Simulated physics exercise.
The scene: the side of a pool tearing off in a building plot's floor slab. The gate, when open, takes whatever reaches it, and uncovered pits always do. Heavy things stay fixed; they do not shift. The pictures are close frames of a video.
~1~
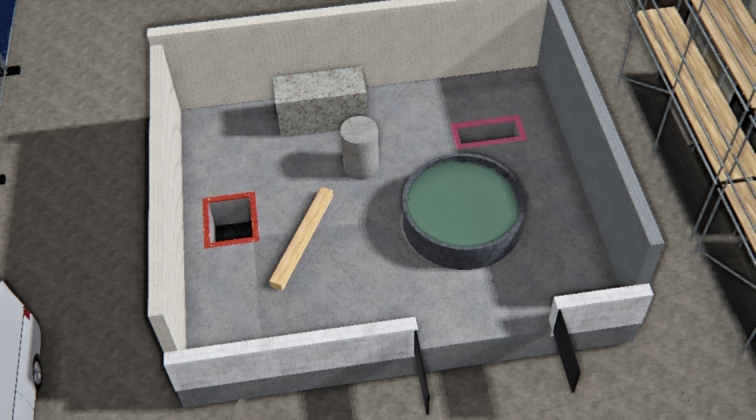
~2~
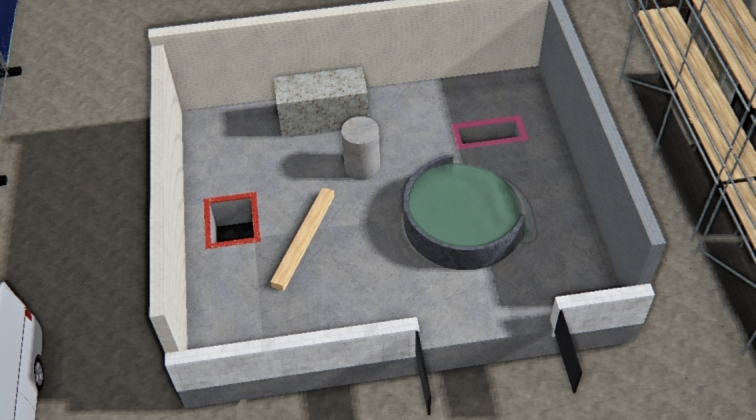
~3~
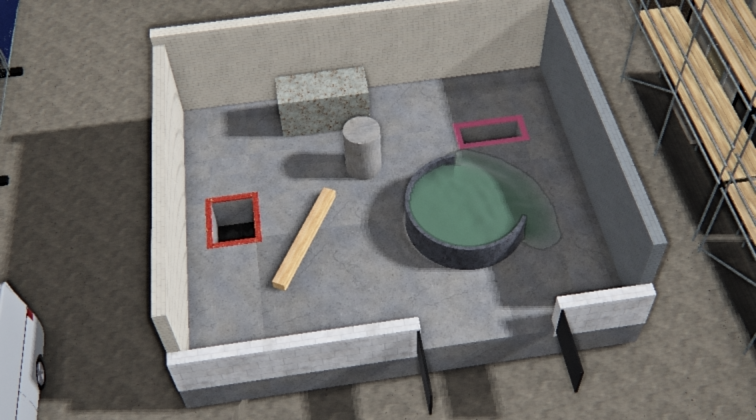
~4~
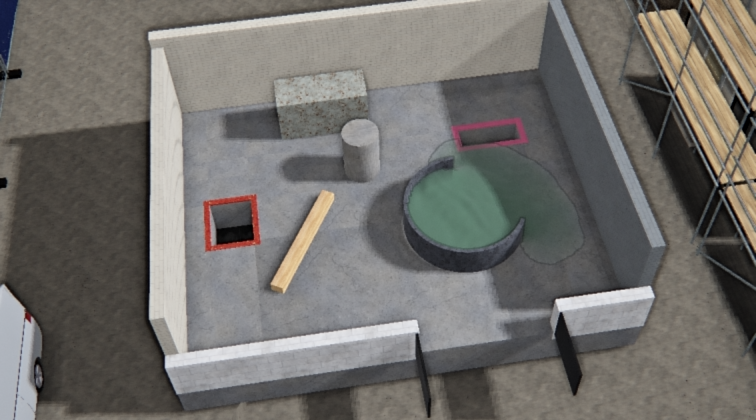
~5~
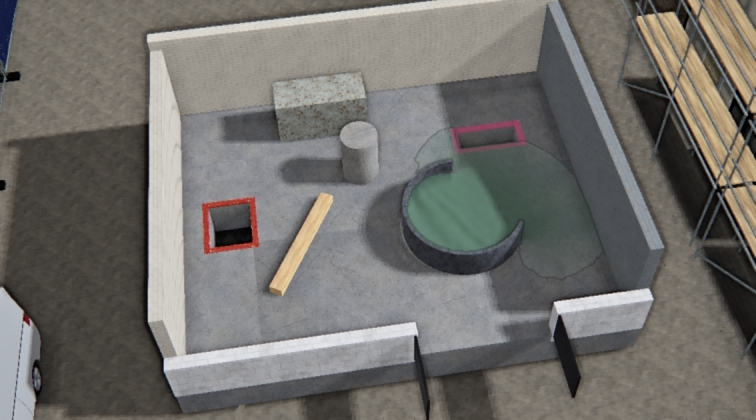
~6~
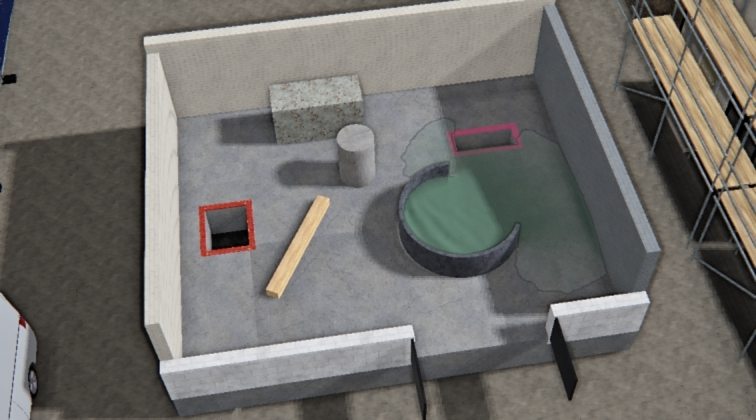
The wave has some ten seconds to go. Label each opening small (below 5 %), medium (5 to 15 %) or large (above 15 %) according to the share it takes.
Gate: Medium; pink pit: Large; red pit: Small.
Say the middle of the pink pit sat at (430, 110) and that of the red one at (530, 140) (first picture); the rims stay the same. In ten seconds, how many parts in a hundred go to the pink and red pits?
Log, per cent - pink: 8, red: 50.
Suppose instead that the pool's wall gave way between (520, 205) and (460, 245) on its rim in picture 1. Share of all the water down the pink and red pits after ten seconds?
Pink takes 12 in a hundred, red takes 0 in a hundred.
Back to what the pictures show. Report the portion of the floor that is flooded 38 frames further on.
My estimate is near 65 per cent.
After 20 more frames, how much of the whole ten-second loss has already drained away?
I make it 50 per cent.
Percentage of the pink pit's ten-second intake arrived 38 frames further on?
Estimate: Roughly 80 %.
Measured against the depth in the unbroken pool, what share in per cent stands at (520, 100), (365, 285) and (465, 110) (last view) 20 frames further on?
First 20, next 0, last 6 in a hundred.
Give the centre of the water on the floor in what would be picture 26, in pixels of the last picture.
I'd put my finger on (505, 187).
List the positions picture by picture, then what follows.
The round pool at (464, 202) is whole and still, in the first picture.
Water pours out at (505, 186) and has run to (527, 240), in the second picture.
Water pours out at (507, 188) and has run to (551, 242), in the third picture.
The front is at (568, 253), out from the gap at (505, 191), in the fourth picture.
Water pours out at (503, 194) and has run to (601, 247), in the fifth picture.
The front is at (605, 270), out from the gap at (500, 197), in the sixth picture.
A moment on, water covers 20 % of the floor; the gate 0 %, the pink pit 8 %, the red pit 0 %.
Next, water covers 25 % of the floor; the gate 0 %, the pink pit 13 %, the red pit 0 %.
Then, water covers 35 % of the floor; the gate 0 %, the pink pit 21 %, the red pit 0 %.
Later, water covers 65 % of the floor; the gate 3 %, the pink pit 30 %, the red pit 0 %.
In the end, water covers 80 % of the floor; the gate 7 %, the pink pit 37 %, the red pit 1 %.
